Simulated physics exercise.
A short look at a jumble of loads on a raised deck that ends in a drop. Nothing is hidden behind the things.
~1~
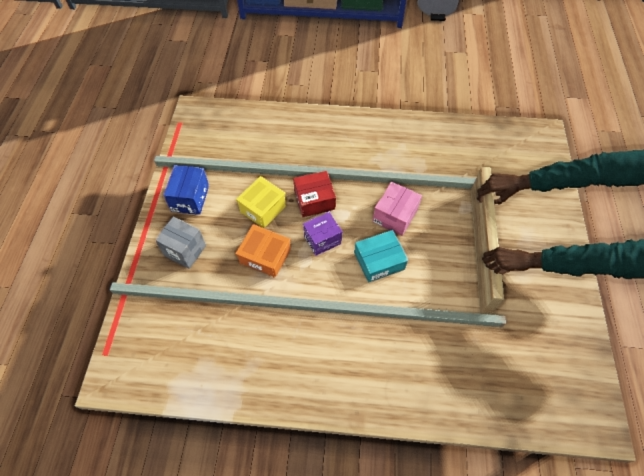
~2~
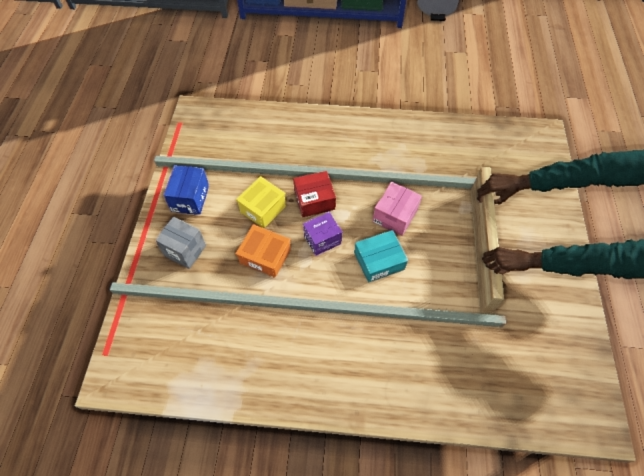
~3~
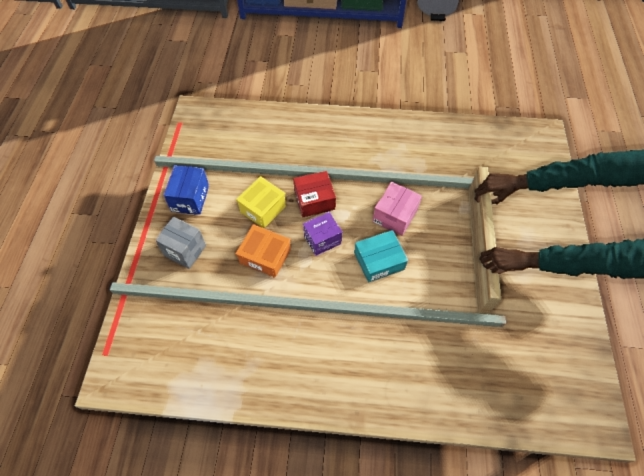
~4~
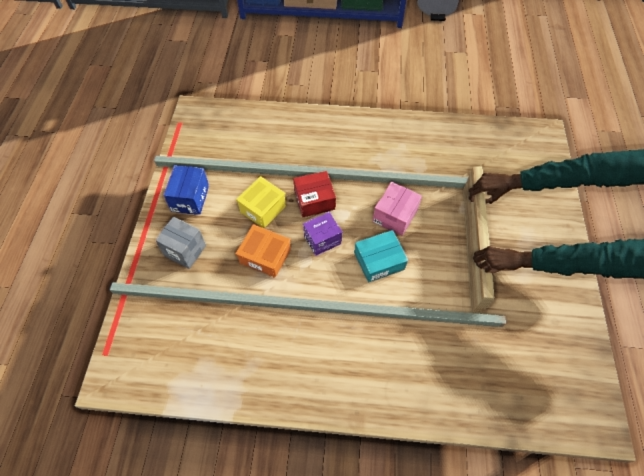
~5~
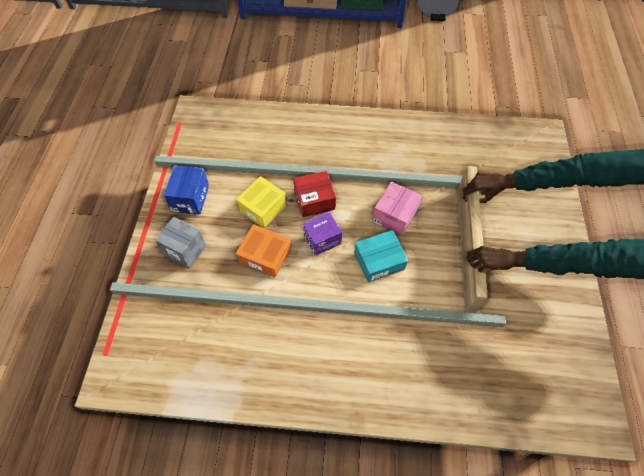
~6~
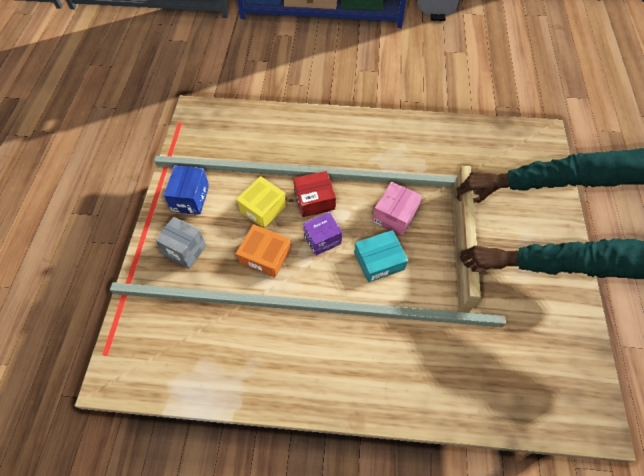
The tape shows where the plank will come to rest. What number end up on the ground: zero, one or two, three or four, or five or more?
The number that fall off is five or more.
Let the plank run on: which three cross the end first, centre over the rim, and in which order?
In order: The blue parcel, the grey parcel, the yellow tote.
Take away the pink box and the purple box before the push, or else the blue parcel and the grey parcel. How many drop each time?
First 6, then 6.
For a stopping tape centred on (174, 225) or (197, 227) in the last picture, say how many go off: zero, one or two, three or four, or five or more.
Taking them in turn, five or over; three or four.
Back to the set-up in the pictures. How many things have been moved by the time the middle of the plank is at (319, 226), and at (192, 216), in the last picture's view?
At the one place 6, at the other 8.
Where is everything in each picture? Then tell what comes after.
The first picture shows blue parcel (187, 190); grey parcel (181, 243); yellow tote (262, 203); plank (485, 238); tape (148, 223).
The second picture shows grey parcel (182, 243); purple box (323, 234).
The third picture shows yellow tote (262, 203); pink box (397, 209).
The fourth picture shows blue parcel (187, 190); turquoise parcel (380, 256).
The fifth picture shows grey parcel (182, 243); red parcel (315, 194).
The sixth picture shows blue parcel (187, 190); grey parcel (182, 243); yellow tote (262, 203); plank (465, 237); tape (148, 223).
A little later, none off yet; blue parcel at rest near (187, 190); grey parcel at rest near (182, 243); yellow tote shifted a little near (244, 201).
When it is over, the number that fall off is five or more; down, pink box, turquoise parcel, purple box, red parcel, orange tote, yellow tote, grey parcel and blue parcel.
